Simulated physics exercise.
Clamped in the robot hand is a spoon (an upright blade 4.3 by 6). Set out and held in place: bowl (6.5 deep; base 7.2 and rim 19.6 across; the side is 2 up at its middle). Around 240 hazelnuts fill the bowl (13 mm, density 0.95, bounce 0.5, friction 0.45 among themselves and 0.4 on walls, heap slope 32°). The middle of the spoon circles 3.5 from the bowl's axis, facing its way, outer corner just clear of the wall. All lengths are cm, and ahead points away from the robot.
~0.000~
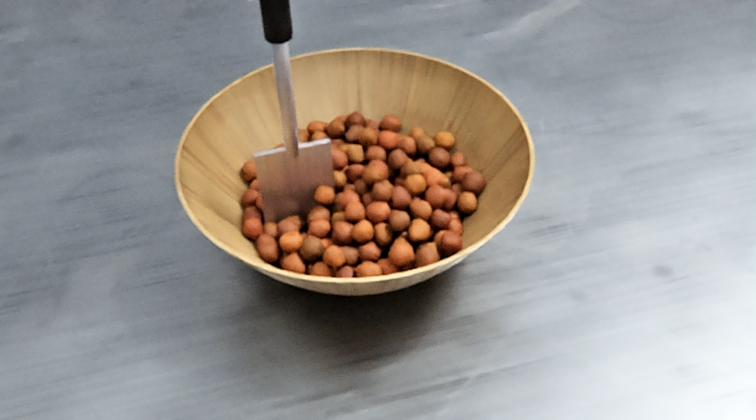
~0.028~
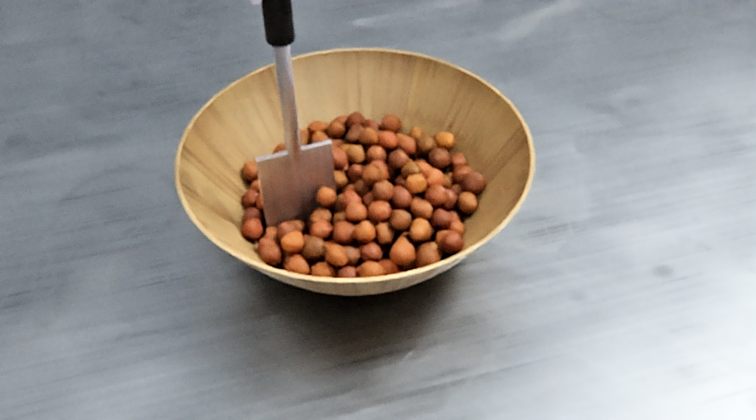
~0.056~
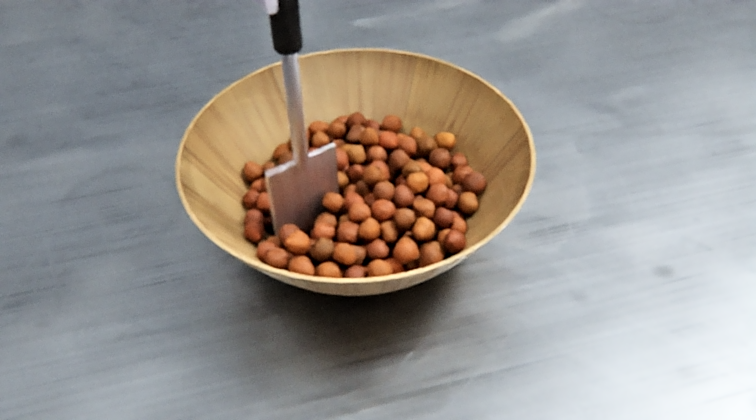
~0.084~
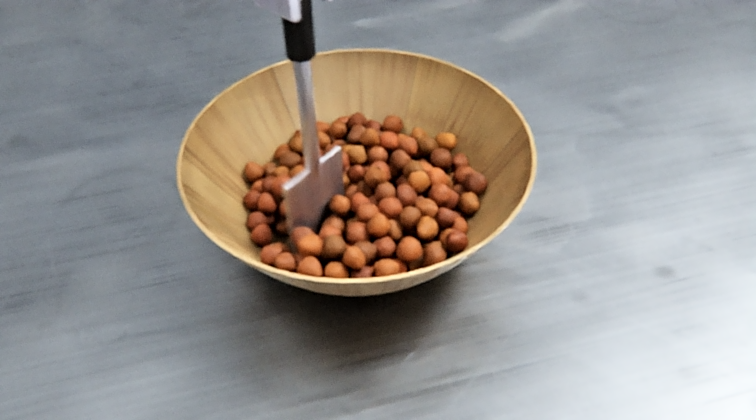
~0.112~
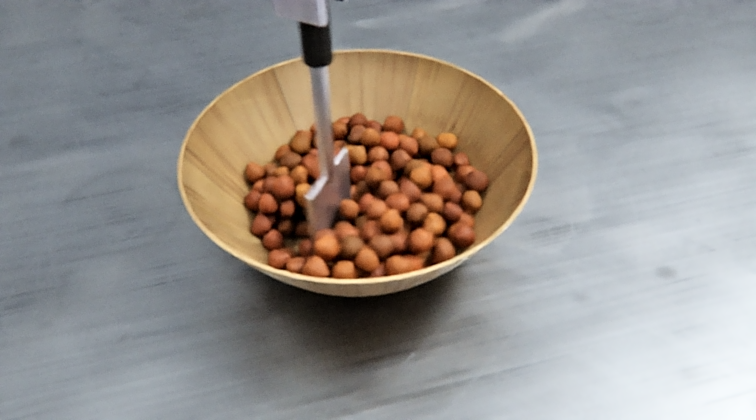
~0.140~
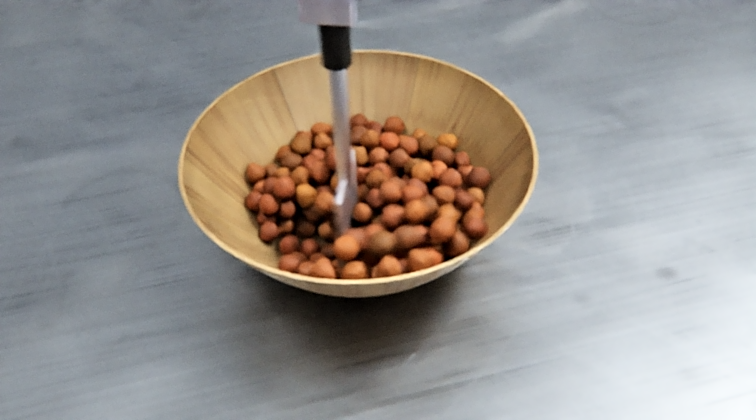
At first, a flat metal blade on a dark handle stands upright among round brown hazelnuts in the left part of a wooden bowl. It then sweeps rightward and slightly toward the viewer, turning until it appears nearly edge-on, and pushes the nuts nearest it aside while the bowl stays still.
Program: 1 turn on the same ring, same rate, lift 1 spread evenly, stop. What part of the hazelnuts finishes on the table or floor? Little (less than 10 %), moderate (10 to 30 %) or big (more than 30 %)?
On the table or floor the share is little, less than 10 %.
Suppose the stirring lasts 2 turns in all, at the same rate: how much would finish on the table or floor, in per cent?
Then about 0 per cent.
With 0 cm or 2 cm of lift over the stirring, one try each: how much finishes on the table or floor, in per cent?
Some 0 and 0 per cent.
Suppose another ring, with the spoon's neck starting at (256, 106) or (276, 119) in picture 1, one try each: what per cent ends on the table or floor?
About 5 and 5 per cent.
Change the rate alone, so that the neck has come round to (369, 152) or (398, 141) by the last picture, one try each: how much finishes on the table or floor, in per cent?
Some 5 and 20 per cent.
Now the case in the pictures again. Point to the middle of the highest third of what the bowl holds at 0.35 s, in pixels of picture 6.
Around (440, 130).
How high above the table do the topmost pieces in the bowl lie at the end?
About 6.5 cm.
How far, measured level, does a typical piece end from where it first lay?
Roughly 6 cm.
By 0.35 s, 179° round, highest piece 8 above the table; 239 in the bowl, 1 in flight or on the tool.
By 0.56 s, 292° round, highest piece 8 above the table; 237 in the bowl, 3 on the table or floor.
By 0.87 s, 0° round, highest piece 6 above the table; 237 in the bowl, 3 on the table or floor.
By 1.57 s, 0° round, highest piece 6 above the table; 237 in the bowl, 3 on the table or floor.
Final count, 237 in the bowl, 3 on the table or floor. That is 1 % on the table or floor.
